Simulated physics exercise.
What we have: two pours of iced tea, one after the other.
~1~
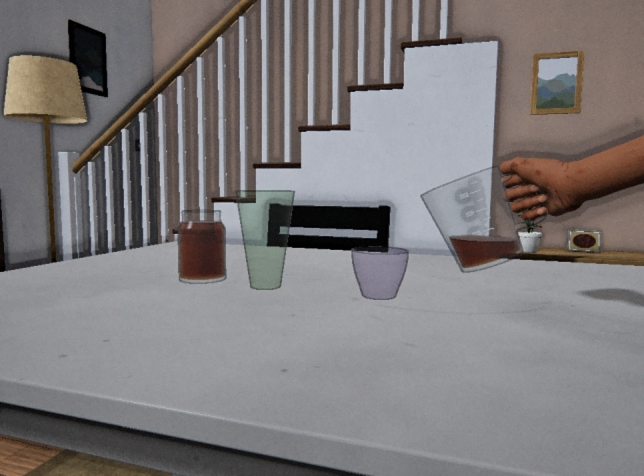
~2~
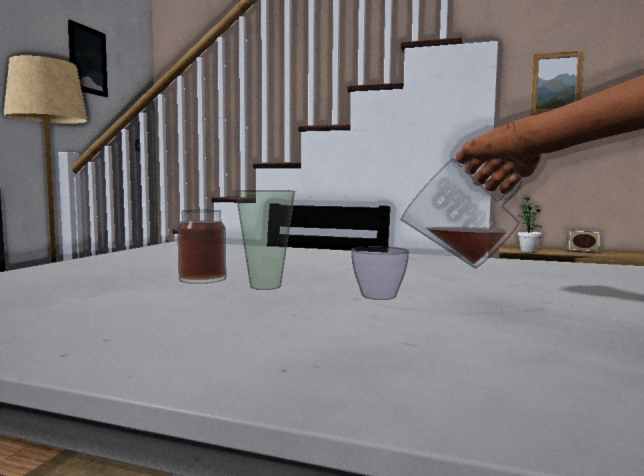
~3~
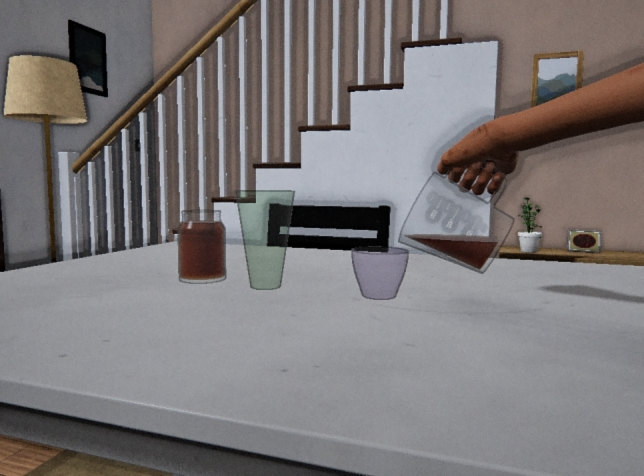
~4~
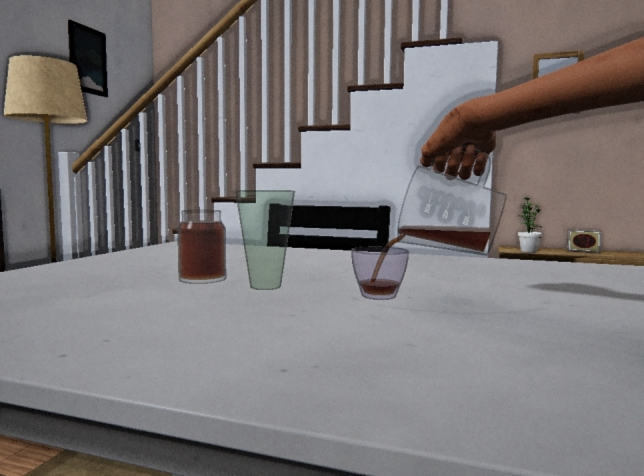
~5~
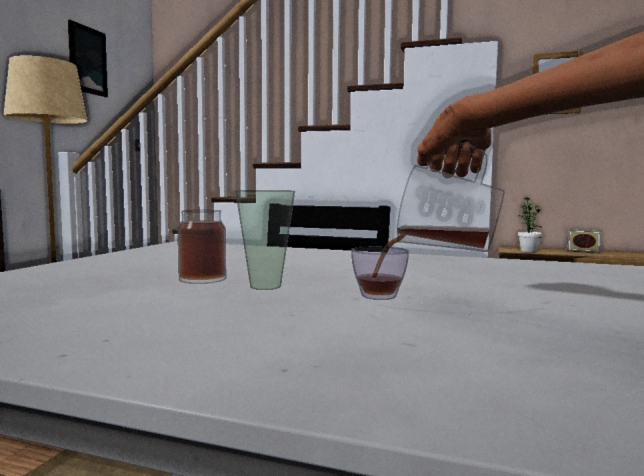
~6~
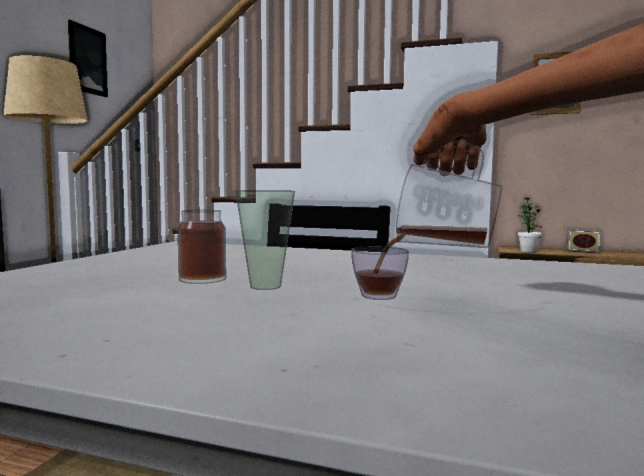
On a pale table in front of a staircase, a hand carried a clear jug of brown liquid leftward, tilted it over the small purplish cup, and poured a thin stream that partly filled it.
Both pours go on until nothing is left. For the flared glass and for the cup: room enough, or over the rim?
The flared glass takes it all; the cup takes it all.
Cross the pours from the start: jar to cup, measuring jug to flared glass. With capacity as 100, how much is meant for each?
In turn 170 and 30 per cent.
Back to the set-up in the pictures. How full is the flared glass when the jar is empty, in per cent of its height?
Roughly 85 per cent.
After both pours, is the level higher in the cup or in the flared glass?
In the flared glass on the left.
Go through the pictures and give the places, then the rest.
In the first picture, the measuring jug is picked up; measuring jug (476, 218) tipped 20° with all of its load; jar (202, 243) about three quarters full; cup (379, 271) empty; flared glass (265, 236) empty.
In the second picture, the measuring jug leans over the cup; measuring jug (460, 214) tipped 50° with all of its load; cup (379, 271) empty.
In the third picture, the measuring jug leans over the cup; measuring jug (455, 224) tipped 65° with all of its load; cup (379, 271) empty.
In the fourth picture, the iced tea is flowing; measuring jug (449, 212) tipped 75° with about three quarters of its load; cup about a quarter full, surface at (379, 283).
In the fifth picture, the iced tea is flowing; measuring jug (448, 210) tipped 80° with about two thirds of its load; flared glass (265, 236) empty.
In the sixth picture, the iced tea is flowing; measuring jug (446, 208) tipped 80° with about half of its load; jar about three quarters full, surface at (202, 222); cup about half full, surface at (379, 274); flared glass (265, 236) empty.
Next, the cup is about two thirds full.
After that, the cup is about three quarters full.
Finally, the flared glass is nearly full; the cup is about three quarters full.
